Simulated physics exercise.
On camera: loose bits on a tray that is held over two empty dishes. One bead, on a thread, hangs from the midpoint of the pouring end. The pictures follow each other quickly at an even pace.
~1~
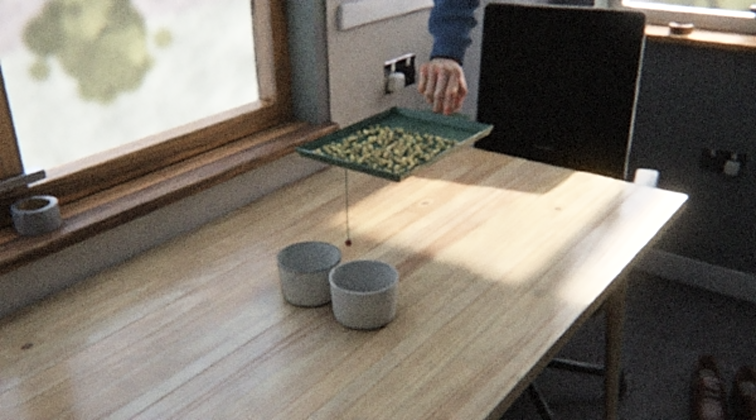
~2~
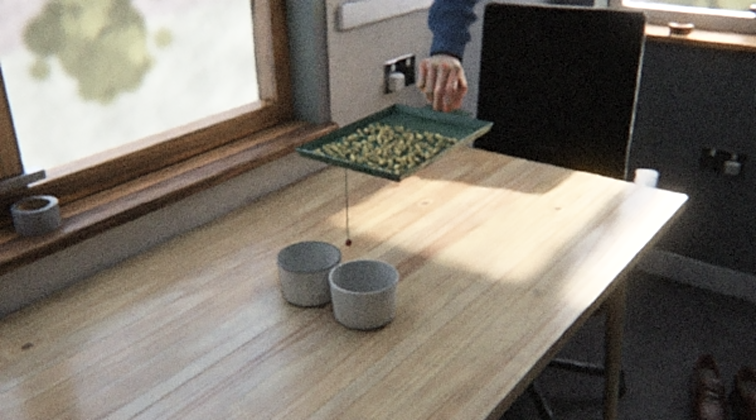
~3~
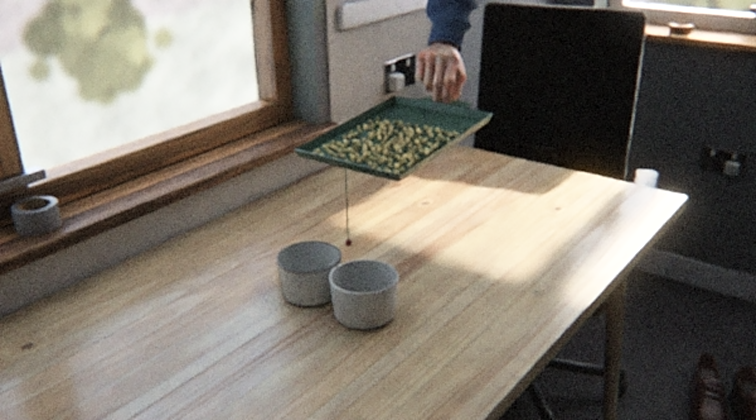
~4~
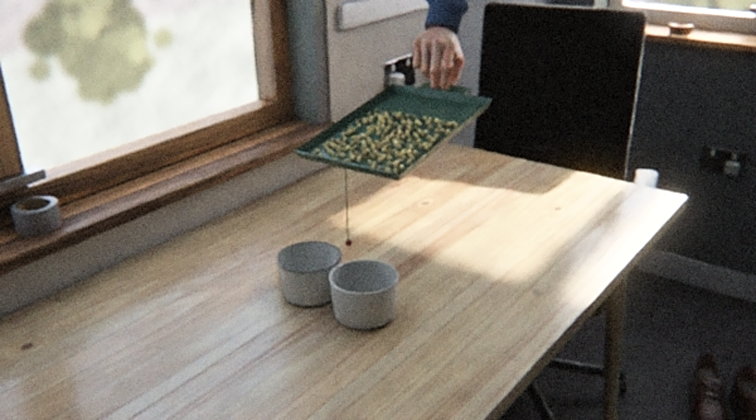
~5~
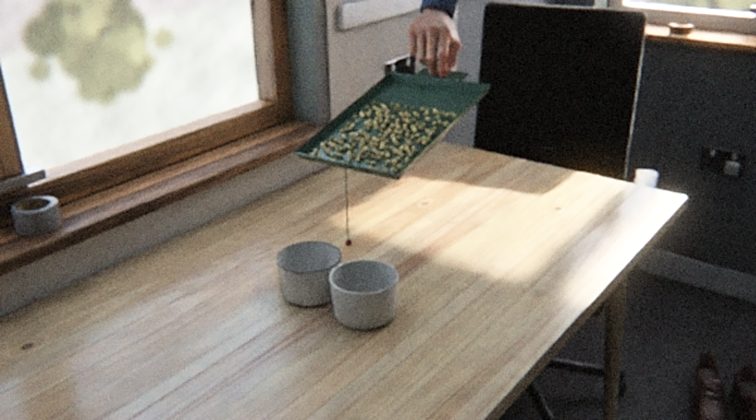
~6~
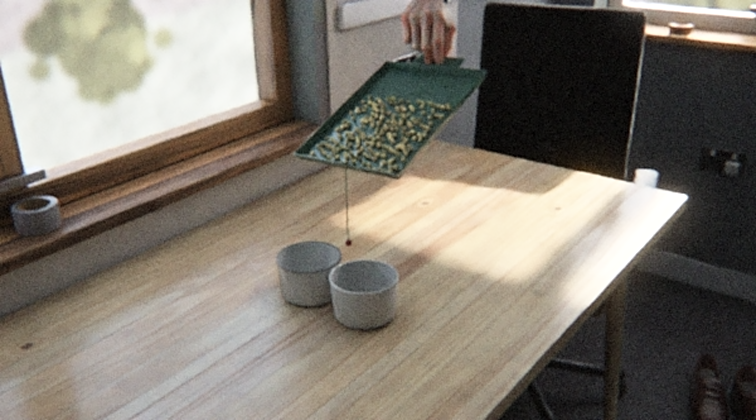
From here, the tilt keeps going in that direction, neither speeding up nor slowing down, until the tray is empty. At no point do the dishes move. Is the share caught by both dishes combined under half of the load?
The dishes gather above half.
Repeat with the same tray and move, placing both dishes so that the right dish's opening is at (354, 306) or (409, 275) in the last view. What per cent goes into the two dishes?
10% for the first placement, 30% for the second.
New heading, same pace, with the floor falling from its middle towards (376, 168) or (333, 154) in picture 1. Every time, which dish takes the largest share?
I'd say the one to the right first, then the one to the left.
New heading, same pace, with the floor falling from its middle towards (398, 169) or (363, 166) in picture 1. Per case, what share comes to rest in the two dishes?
Lab note: Case 1 near 40 %, case 2 near 90 %.
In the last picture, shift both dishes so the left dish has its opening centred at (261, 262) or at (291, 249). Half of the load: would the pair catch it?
Result, first place: Not as much as half; second place: Exceeding half.
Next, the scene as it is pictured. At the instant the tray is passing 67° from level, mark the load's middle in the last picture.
Look about (332, 164) in the last picture.
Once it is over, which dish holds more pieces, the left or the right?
The fuller one is the left side.
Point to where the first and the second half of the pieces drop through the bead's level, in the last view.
First part (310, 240), rest (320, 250).
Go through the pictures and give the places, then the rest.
Corners of the pouring end near (300, 148) and (399, 174), level; middle of the load near (383, 149), soya beans; left dish near (288, 284); right dish near (343, 306); bead on its thread near (348, 243), in the first frame.
Corners of the pouring end near (300, 148) and (399, 173), level; middle of the load near (383, 148), in the second frame.
Corners of the pouring end near (299, 149) and (399, 173), tipped barely, lowest at the left corner; middle of the load near (383, 144), in the third frame.
Corners of the pouring end near (299, 150) and (398, 173), tipped a little, lowest at the left corner; middle of the load near (382, 140), in the fourth frame.
Corners of the pouring end near (298, 151) and (397, 172), tipped clearly, lowest at the left corner; middle of the load near (380, 136), in the fifth frame.
Corners of the pouring end near (298, 152) and (396, 172), tipped clearly, lowest at the left corner; middle of the load near (376, 134), the whole lot on the move; left dish near (288, 284); right dish near (343, 306), in the sixth frame.
Shortly afterwards, tray tipped steeply; the bulk on the tray; only a few in the right dish; a little in the left dish; only a few outside both; near a quarter in the air.
Next, tray tipped past a quarter turn; near a quarter in the right dish; near half in the left dish; near a quarter outside both; a little in the air.
Some moments later, tray tipped past a quarter turn; near a quarter in the right dish; near half in the left dish; near a quarter outside both; only a few in the air.
In the end, tray tipped past a quarter turn; near a quarter in the right dish; near half in the left dish; near a quarter outside both; only a few in the air.
